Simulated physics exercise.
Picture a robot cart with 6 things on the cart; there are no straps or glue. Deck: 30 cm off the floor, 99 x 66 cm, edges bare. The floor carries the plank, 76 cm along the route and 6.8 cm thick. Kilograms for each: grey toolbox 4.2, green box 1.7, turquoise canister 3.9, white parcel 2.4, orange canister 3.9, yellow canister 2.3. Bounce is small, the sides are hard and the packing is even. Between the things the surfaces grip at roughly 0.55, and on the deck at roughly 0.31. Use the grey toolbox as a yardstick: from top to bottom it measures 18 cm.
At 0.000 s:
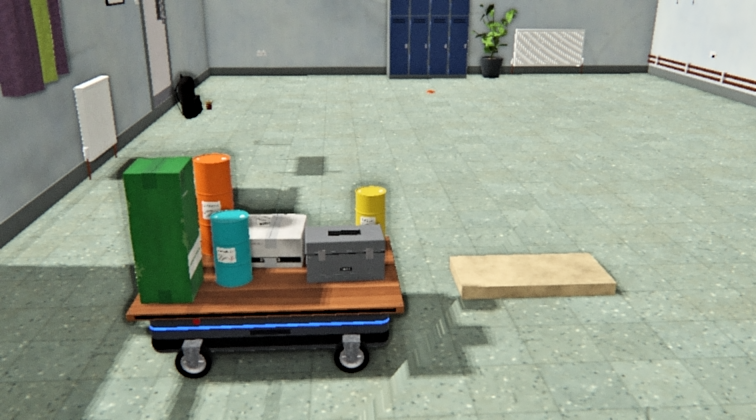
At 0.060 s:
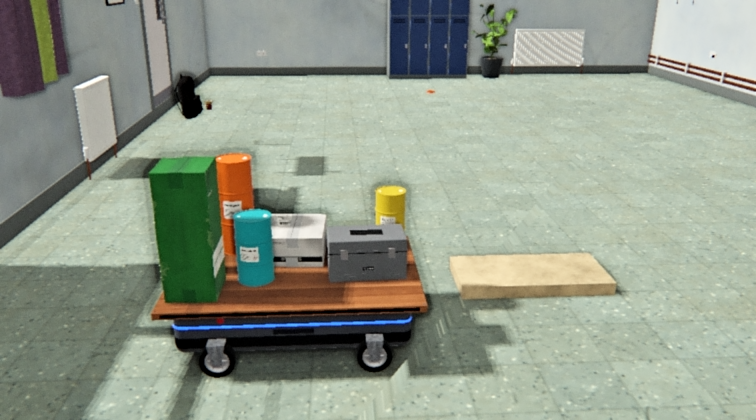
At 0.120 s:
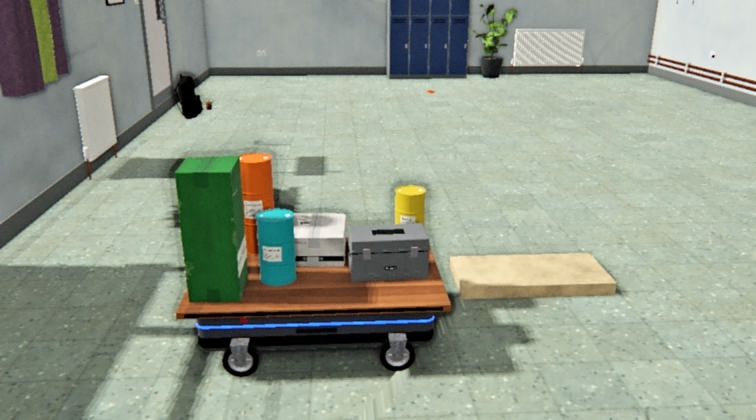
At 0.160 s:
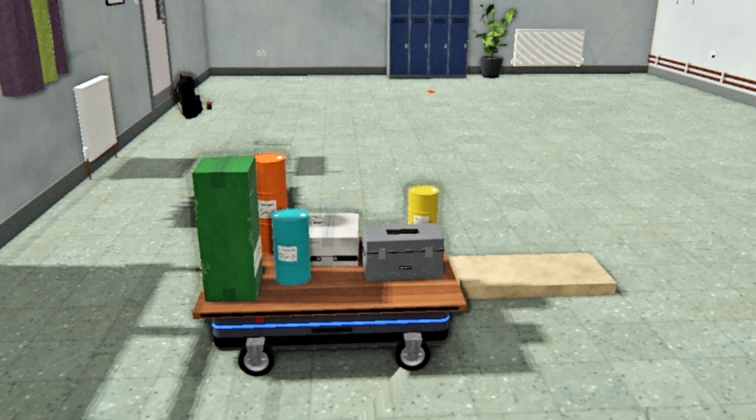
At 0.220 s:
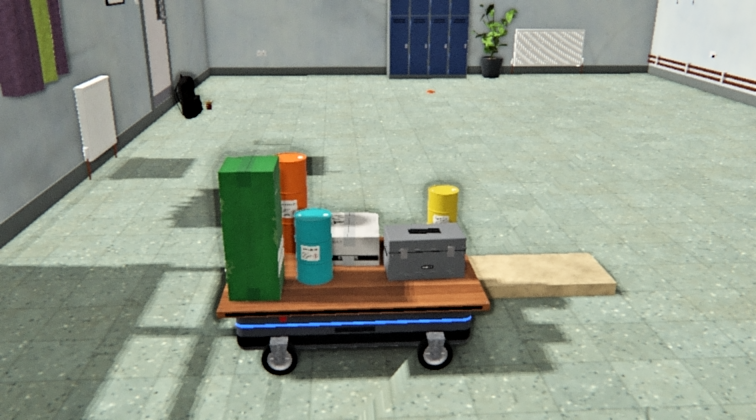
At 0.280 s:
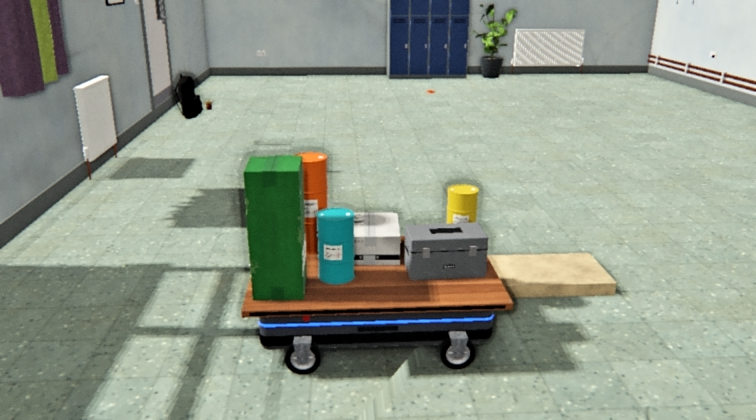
A robot cart carrying six objects rolls right across the floor, passing in front of a plank.
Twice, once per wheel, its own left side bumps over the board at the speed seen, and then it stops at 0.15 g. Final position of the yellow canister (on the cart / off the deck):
I expect it to survive the trip aboard.
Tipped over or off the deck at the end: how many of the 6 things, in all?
I make it 4.
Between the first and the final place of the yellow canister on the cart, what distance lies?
About 30 cm.
Around 0.88 s, 132 cm covered; yellow canister at 66° to upright near (632, 215); orange canister at 20° to upright; white parcel at 18° to upright.
Around 1.38 s, 207 cm covered; green box now off the deck; yellow canister on its side; turquoise canister on its side.
Finally (2.9 s), off the deck, green box; on their side or leaning hard on the cart, turquoise canister, orange canister and yellow canister; not toppled but over 10 cm from the start, grey toolbox; the last one still in place (within 10 cm).
